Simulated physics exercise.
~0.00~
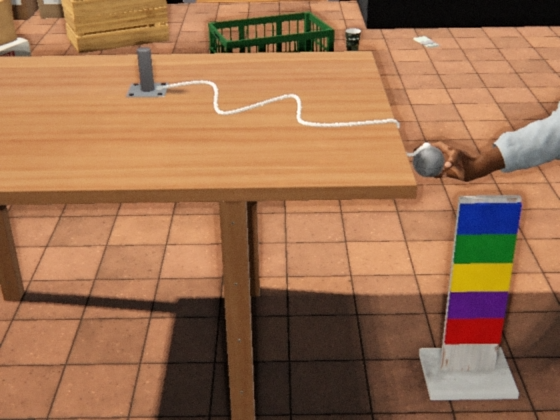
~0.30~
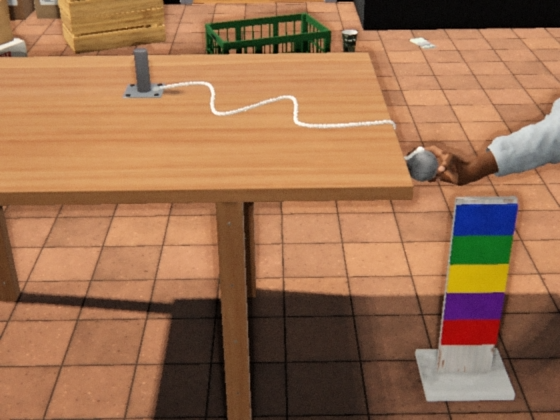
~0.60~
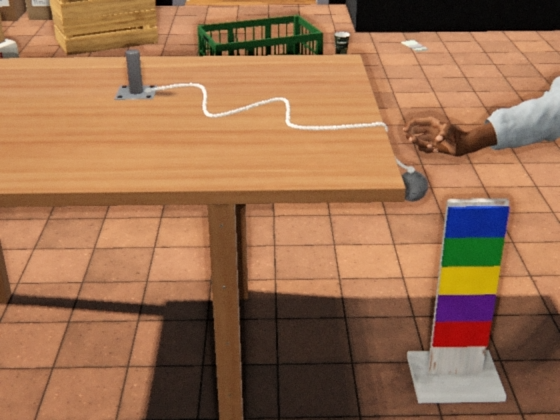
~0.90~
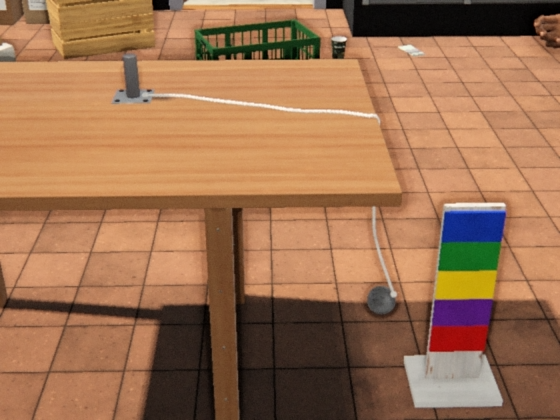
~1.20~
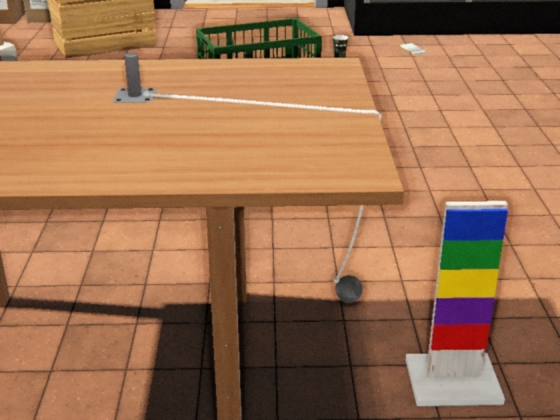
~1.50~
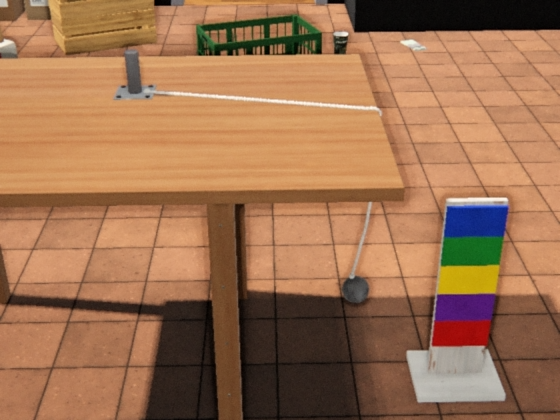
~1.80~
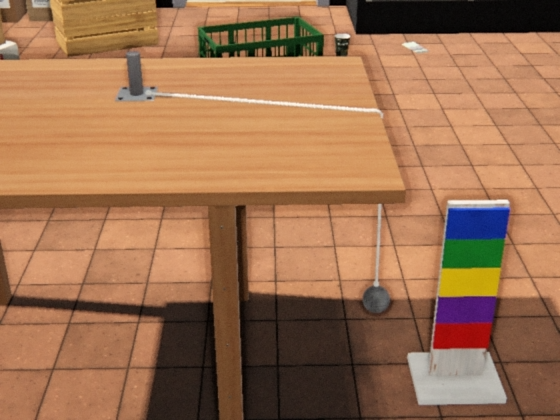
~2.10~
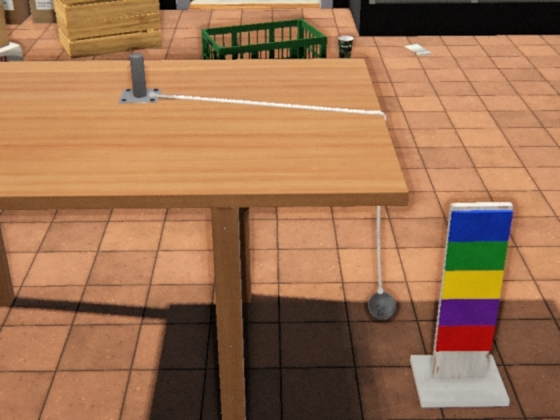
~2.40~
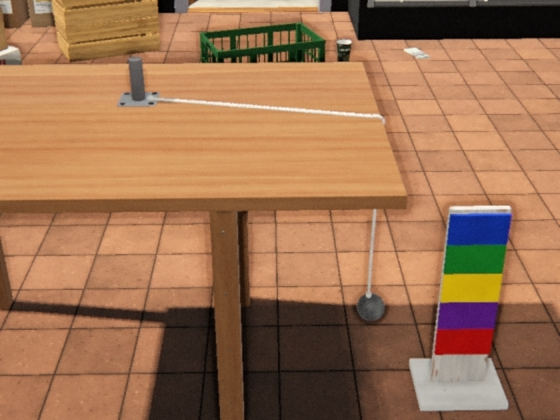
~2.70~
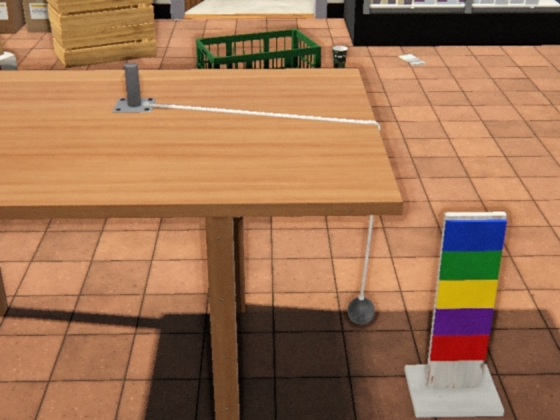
Grey ball on a white cord dropping from a hand off a table end, swinging below the edge, ending level with purple.
